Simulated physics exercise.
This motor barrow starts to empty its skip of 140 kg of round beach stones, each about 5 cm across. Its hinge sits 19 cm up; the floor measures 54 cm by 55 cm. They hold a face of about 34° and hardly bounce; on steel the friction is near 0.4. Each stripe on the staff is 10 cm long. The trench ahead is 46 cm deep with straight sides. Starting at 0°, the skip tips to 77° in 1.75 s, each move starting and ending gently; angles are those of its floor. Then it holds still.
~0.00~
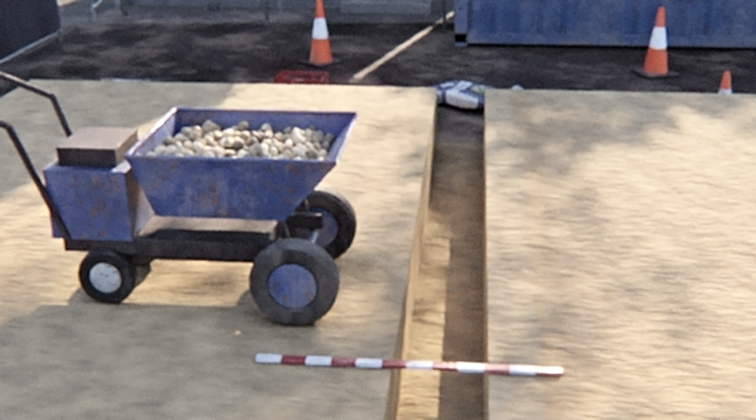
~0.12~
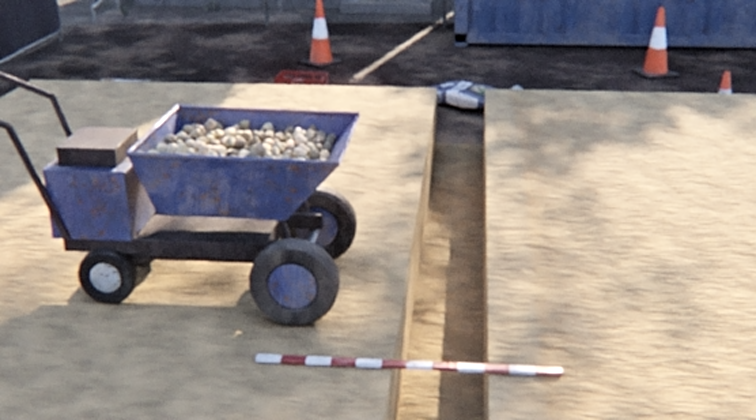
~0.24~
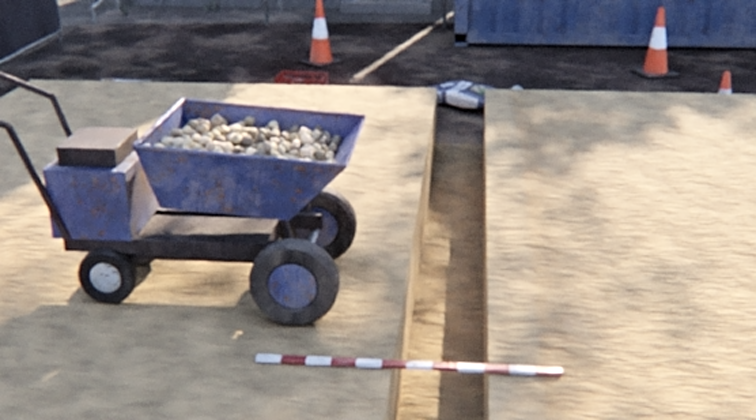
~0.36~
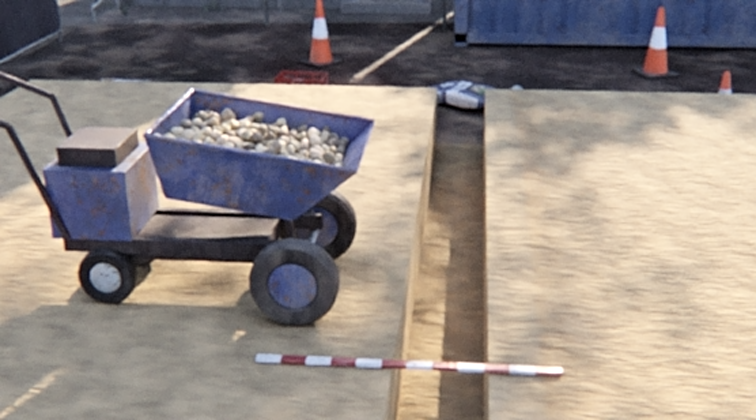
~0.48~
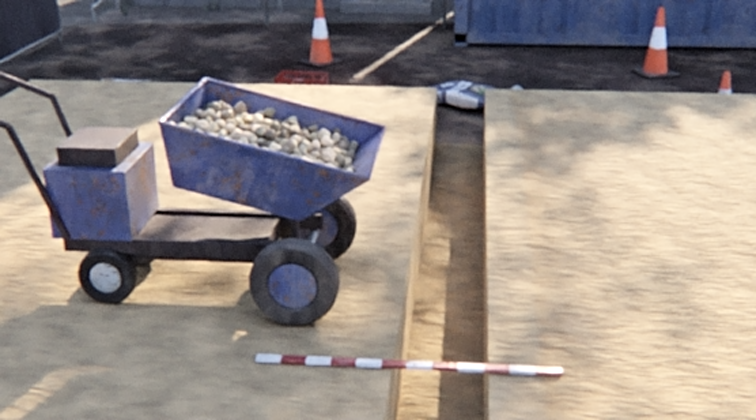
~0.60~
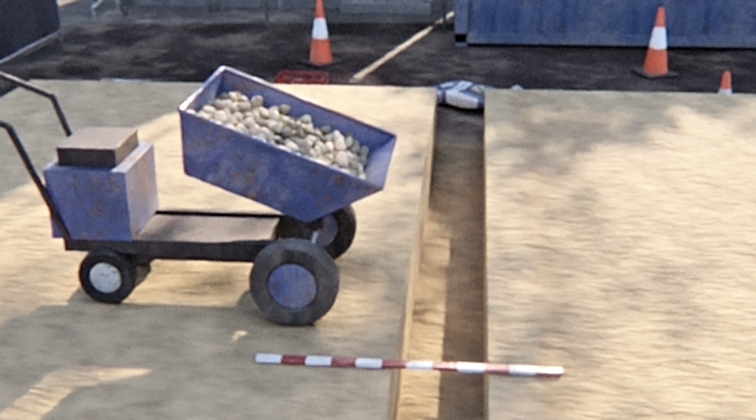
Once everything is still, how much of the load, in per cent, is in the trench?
Close to 71 in a hundred.
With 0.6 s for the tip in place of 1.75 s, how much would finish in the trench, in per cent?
In that case some 50 per cent.
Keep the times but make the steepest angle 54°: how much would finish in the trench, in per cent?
It would be near 55 per cent.
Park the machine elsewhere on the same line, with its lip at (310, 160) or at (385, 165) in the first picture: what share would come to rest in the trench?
About 95 and 20 per cent.
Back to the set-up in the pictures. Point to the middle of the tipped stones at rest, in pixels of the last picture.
Their middle is at about (467, 366).
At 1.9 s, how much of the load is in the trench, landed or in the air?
Some 55 per cent.
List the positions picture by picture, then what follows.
The skip is at 0°, its lip at (337, 163); the top of the load is at (224, 136), in the first picture.
Lip at (339, 164), floor tilted 1°, highest stones at (226, 134); the stones move at 0.2 m/s on average, in the second picture.
The skip is at 4°, its lip at (346, 167); the top of the load is at (221, 128); the stones move at 0.3 m/s on average, in the third picture.
Lip at (356, 172), floor tilted 8°, highest stones at (211, 123); the stones move at 0.4 m/s on average, in the fourth picture.
Lip at (369, 179), floor tilted 14°, highest stones at (217, 114); the stones move at 0.5 m/s on average, in the fifth picture.
The skip is at 21°, its lip at (383, 189); the top of the load is at (233, 103); the stones move at 0.5 m/s on average, in the sixth picture.
After 1.3 s the floor is at 65°; 94 % in the skip, 6 % in the trench; the foremost stones are at (475, 275).
After 1.9 s the floor is at 77°; 17 % in the skip, 56 % in the trench, 28 % past the trench; the foremost stones are at (636, 317).
After 2.2 s the floor is at 77°; 1 % in the skip, 69 % in the trench, 30 % past the trench; the foremost stones are at (698, 311).
After 4.2 s the floor is at 77°; 0 % in the skip, 71 % in the trench, 29 % past the trench; the foremost stones are at (726, 314).
